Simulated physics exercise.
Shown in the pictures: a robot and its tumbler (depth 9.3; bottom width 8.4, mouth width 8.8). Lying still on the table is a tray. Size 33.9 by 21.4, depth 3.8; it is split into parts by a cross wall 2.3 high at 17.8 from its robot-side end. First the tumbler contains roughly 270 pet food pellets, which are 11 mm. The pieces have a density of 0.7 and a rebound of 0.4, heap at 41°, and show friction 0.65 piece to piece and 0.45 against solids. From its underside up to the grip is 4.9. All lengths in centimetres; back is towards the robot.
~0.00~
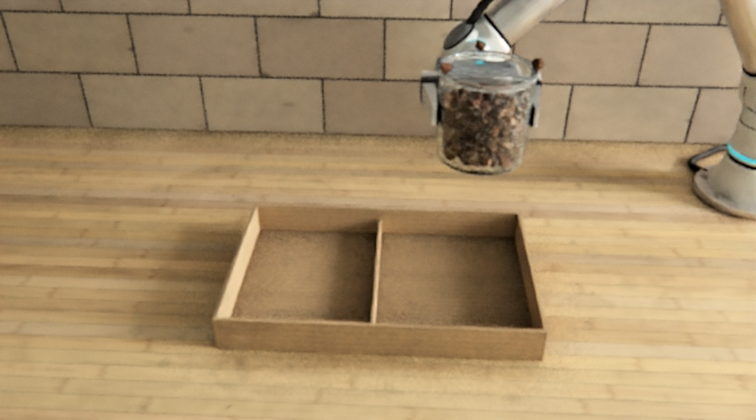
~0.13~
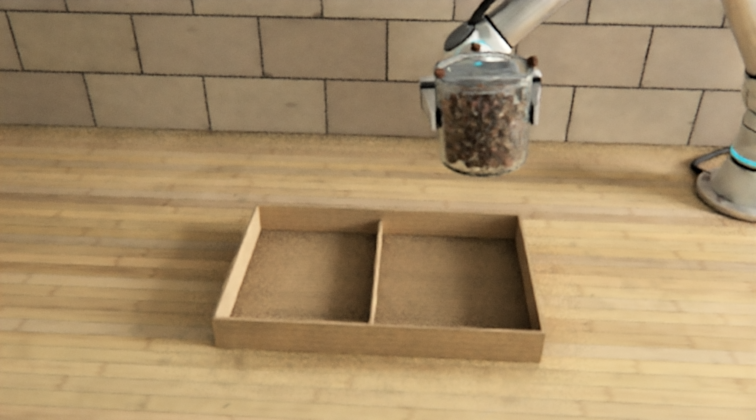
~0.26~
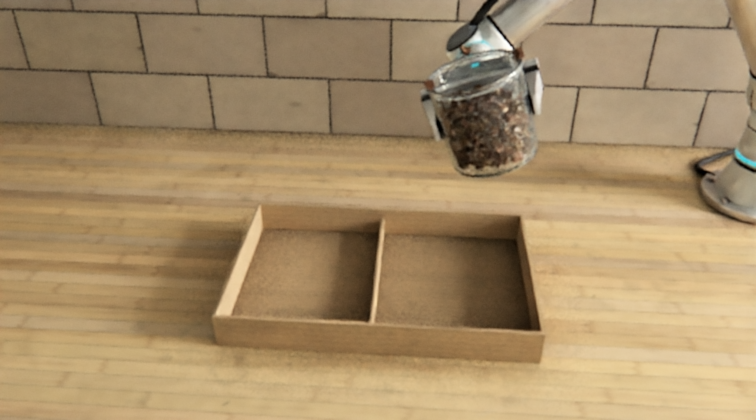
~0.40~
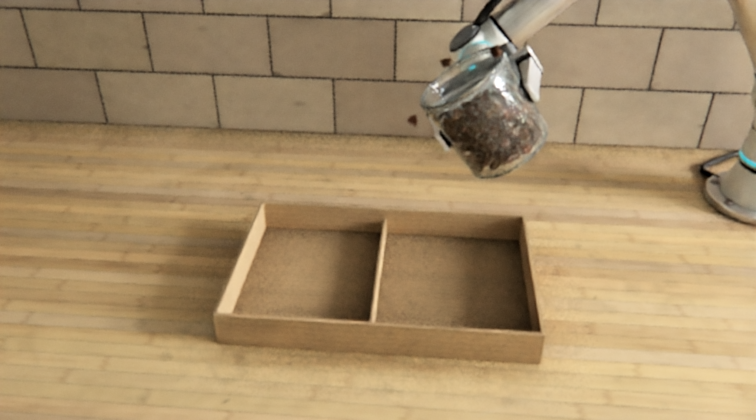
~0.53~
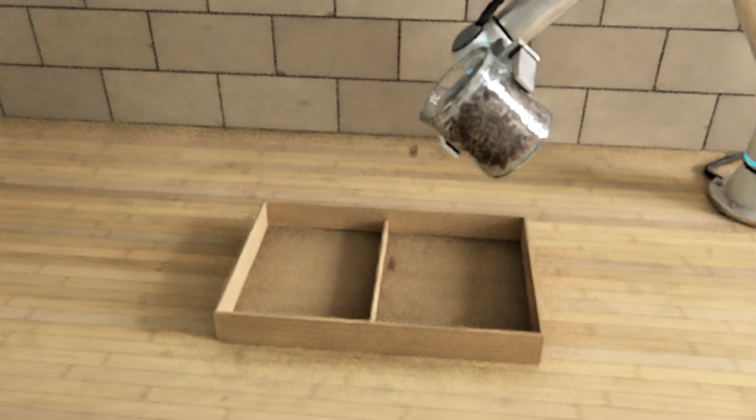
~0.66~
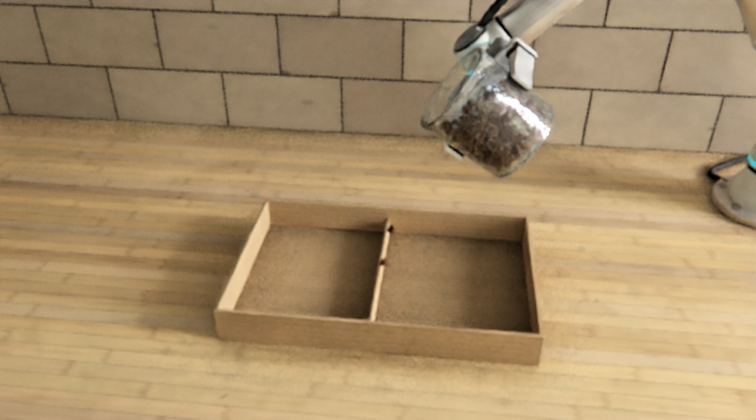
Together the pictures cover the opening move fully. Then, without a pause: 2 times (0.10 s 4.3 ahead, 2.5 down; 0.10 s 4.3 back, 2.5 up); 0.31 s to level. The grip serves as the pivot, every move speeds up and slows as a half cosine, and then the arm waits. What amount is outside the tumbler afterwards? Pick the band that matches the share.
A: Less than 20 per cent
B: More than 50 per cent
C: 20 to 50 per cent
Less than 20 per cent (A).
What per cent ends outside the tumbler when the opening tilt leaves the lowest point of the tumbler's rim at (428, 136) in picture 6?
Around 25 per cent of it.
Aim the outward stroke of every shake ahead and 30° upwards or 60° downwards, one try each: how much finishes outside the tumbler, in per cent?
It comes to around 45 per cent on the first try and around 5 per cent on the second.
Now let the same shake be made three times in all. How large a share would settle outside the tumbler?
My guess is near 5 per cent.
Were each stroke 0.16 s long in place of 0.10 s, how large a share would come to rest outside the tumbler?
The share would be near 0 %.
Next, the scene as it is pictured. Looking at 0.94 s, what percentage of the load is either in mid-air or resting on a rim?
I'd reckon close to 1 per cent.
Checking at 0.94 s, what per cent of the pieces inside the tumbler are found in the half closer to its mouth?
Close to 30 in a hundred.
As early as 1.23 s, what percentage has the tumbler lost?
Close to 5 per cent of the load is out.
After 0.94 s, tilted 54° forward, highest piece 25 above the table; 264 in the tumbler, 1 in the robot-side part, 1 in the far-side part, 4 in flight or on a rim.
After 1.23 s, tilted 23° forward, highest piece 26 above the table; 256 in the tumbler, 8 in the far-side part, 5 in the robot-side part, 1 in flight or on a rim.
After 1.57 s, level, highest piece 27 above the table; 256 in the tumbler, 9 in the far-side part, 5 in the robot-side part.
After 2.62 s, level, highest piece 27 above the table; 256 in the tumbler, 9 in the far-side part, 5 in the robot-side part.
In the end, 256 in the tumbler, 9 in the far-side part, 5 in the robot-side part. That is 5 % outside the tumbler.
